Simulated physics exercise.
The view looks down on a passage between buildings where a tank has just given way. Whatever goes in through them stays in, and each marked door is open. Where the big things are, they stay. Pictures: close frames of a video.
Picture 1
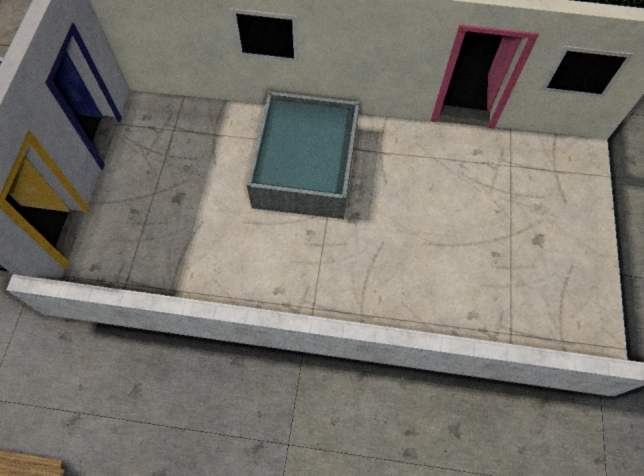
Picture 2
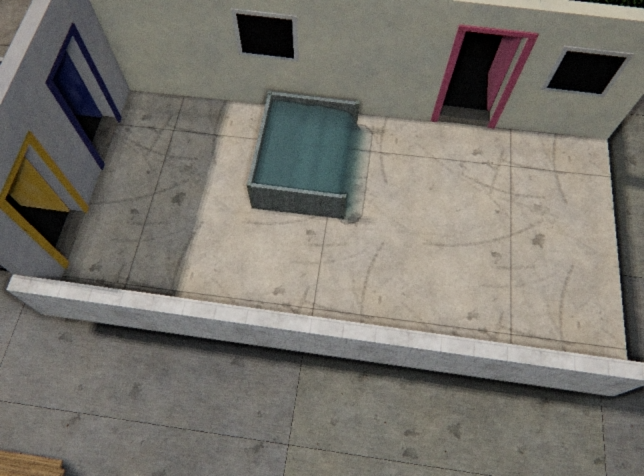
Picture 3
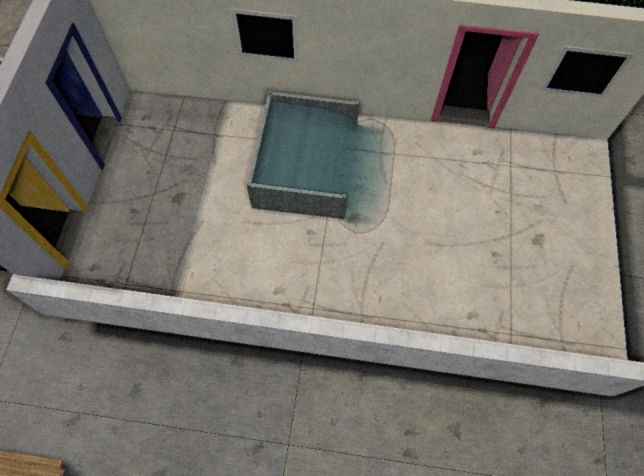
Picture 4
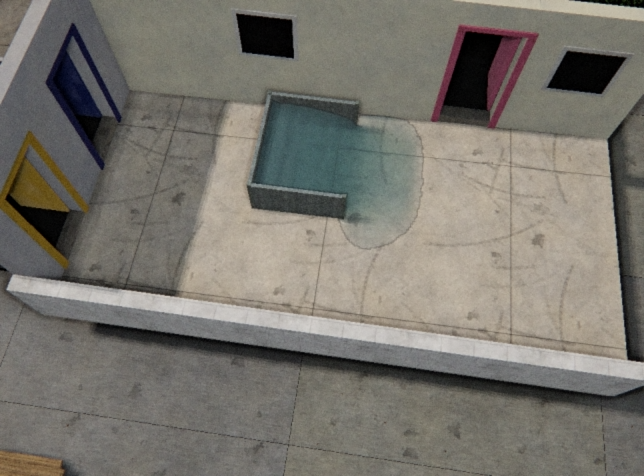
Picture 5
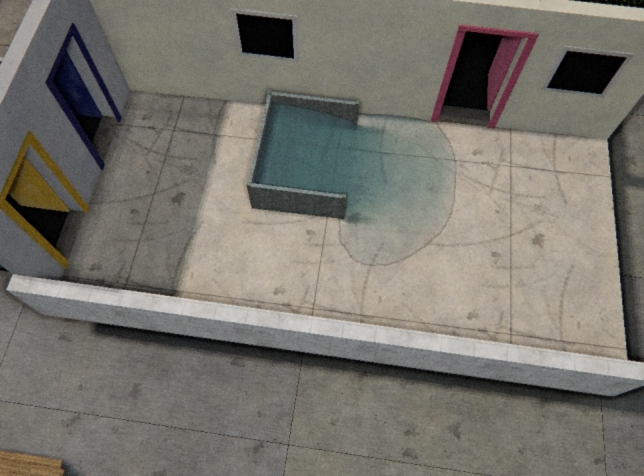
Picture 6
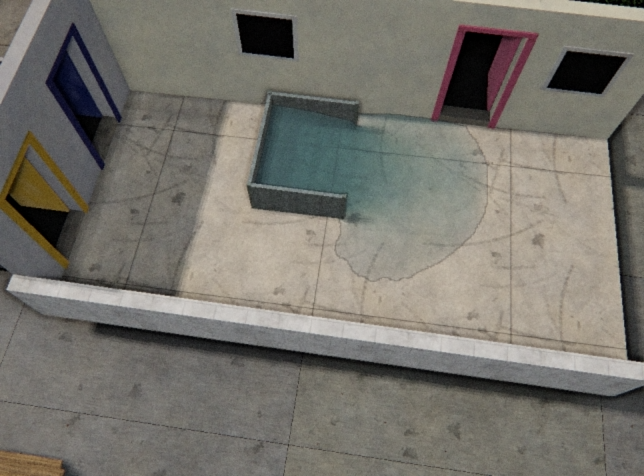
A tank of still blue-green water sat in a walled concrete yard until its right side gave way, and the water poured out and spread in a widening rounded puddle across the pale floor.
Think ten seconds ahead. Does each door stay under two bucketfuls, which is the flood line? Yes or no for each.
Blue door - yes, stays under; pink door - yes, stays under; yellow door - yes, stays under.
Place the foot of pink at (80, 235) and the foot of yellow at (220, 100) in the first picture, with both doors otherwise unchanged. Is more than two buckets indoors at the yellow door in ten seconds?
Result: Yellow door remains below.
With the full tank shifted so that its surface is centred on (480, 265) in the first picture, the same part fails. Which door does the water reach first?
I'd pick the pink door.
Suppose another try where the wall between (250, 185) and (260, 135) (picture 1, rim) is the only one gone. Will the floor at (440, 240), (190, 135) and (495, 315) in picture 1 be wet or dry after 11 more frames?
As listed: Free of water, awash, clear.
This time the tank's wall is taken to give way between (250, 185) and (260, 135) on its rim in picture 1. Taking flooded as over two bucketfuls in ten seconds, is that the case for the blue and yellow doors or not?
In short: The blue door exceeds the limit; the yellow door exceeds the limit.
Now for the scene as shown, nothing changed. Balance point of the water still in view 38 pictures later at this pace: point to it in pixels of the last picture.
My pick is pixel (415, 217).
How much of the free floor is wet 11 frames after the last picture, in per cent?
Close to 50 in a hundred, I think.
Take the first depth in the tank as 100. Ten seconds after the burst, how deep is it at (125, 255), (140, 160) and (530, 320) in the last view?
The three come to some 4, 0 and 2 per cent respectively.
A moment on, water covers 40 % of the floor; the blue door not reached, the pink door wet at the sill, nothing in, the yellow door not reached.
Next, water covers 50 % of the floor; the blue door not reached, the pink door wet at the sill, nothing in, the yellow door not reached.
Then, water covers 50 % of the floor; the blue door not reached, the pink door wet at the sill, nothing in, the yellow door not reached.
Later, water covers 60 % of the floor; the blue door not reached, the pink door wet at the sill, nothing in, the yellow door not reached.
In the end, water covers 55 % of the floor; the blue door wet at the sill, nothing in, the pink door wet at the sill, nothing in, the yellow door wet at the sill, nothing in.
